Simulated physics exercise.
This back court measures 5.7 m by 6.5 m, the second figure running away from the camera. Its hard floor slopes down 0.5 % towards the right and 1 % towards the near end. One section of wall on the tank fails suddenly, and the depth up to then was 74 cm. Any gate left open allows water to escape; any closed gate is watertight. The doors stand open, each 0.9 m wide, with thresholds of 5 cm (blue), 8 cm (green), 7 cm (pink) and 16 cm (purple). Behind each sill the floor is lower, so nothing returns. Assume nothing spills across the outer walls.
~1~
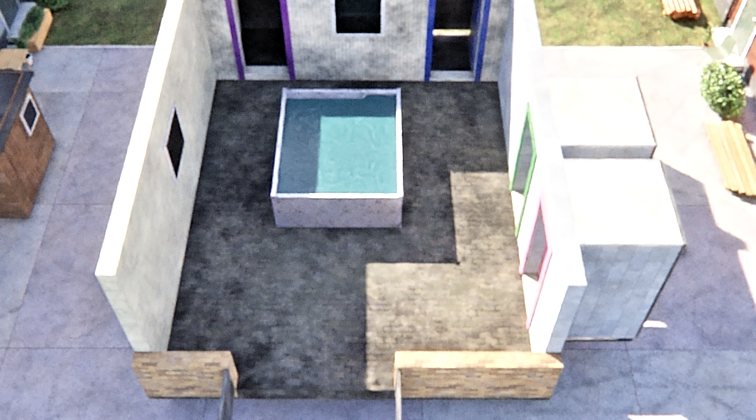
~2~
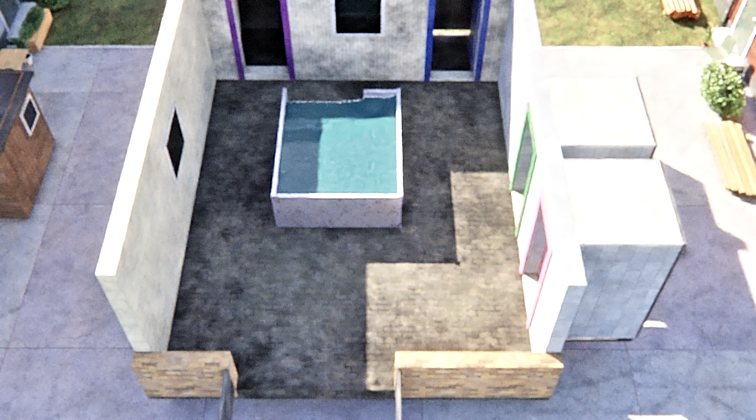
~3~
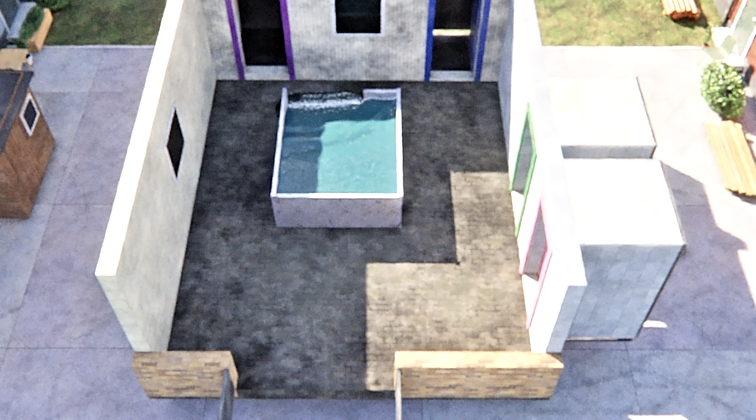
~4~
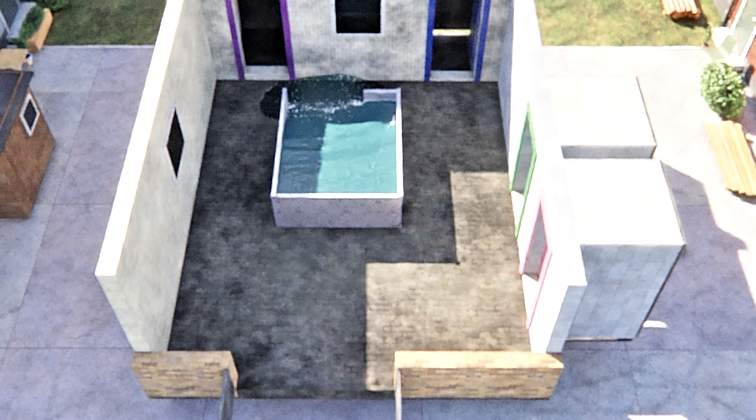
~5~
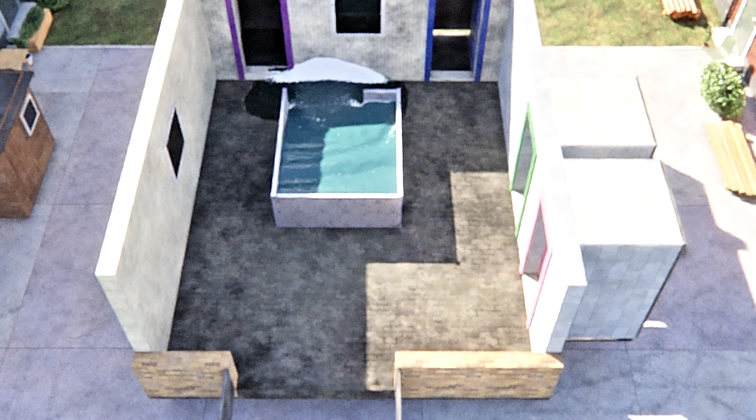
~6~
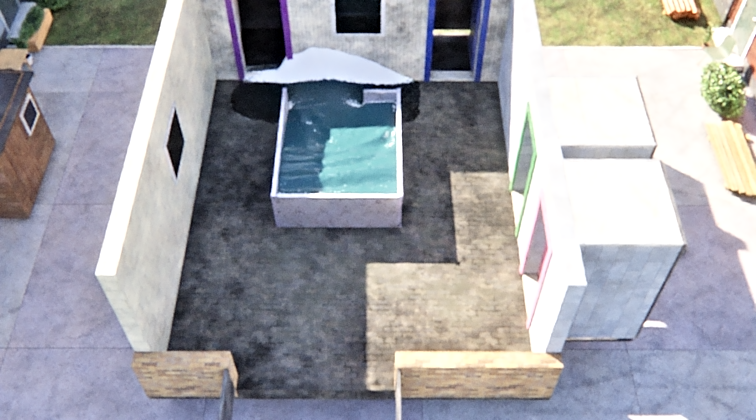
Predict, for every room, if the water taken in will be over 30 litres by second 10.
In order: The blue door overruns the limit; the green door stops short of the limit; the pink door stops short of the limit; the purple door overruns the limit.
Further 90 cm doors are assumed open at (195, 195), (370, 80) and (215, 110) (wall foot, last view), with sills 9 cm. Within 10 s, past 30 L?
The first one doesn't reach it, the second one exceeds it, and the third one exceeds it.
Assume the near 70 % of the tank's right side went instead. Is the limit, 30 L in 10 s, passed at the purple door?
Note: Purple door, short of the limit.
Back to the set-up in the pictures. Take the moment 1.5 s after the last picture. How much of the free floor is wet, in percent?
I'd guess around 35 %.
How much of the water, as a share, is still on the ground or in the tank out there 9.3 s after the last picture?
Roughly 70 percent.
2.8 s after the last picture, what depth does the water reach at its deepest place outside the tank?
About 33 cm at most.
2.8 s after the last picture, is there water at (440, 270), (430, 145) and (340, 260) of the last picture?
The first point is not yet hit, the second is awash and the third is not yet hit.
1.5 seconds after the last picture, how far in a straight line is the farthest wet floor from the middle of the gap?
It's close to 3.6 metres.
Then, 0.7 s after the last picture water covers 20 % of the floor and is deepest (55 cm) near (314, 86); blue door 8 cm at the sill, 0 L in, green door not reached, pink door not reached, purple door 31 cm at the sill, 21 L in.
Then, 1.5 s after the last picture water covers 35 % of the floor and is deepest (52 cm) near (217, 80); blue door 8 cm at the sill, 2 L in, green door not reached, pink door not reached, purple door 29 cm at the sill, 85 L in.
Then, 2.8 s after the last picture water covers 65 % of the floor and is deepest (33 cm) near (226, 80); blue door 7 cm at the sill, 8 L in, green door 9 cm at the sill, 0 L in, pink door 4 cm at the sill, 0 L in, purple door 24 cm at the sill, 149 L in.
Then, 5.3 s after the last picture water covers 95 % of the floor and is deepest (20 cm) near (222, 374); blue door 9 cm at the sill, 42 L in, green door 6 cm at the sill, 1 L in, pink door 4 cm at the sill, 0 L in, purple door 17 cm at the sill, 184 L in.
Then, 9.3 s after the last picture water covers 100 % of the floor and is deepest (12 cm) near (458, 376); blue door 5 cm at the sill, 69 L in, green door 4 cm at the sill, 1 L in, pink door 9 cm at the sill, 7 L in, purple door 8 cm at the sill, 185 L in.
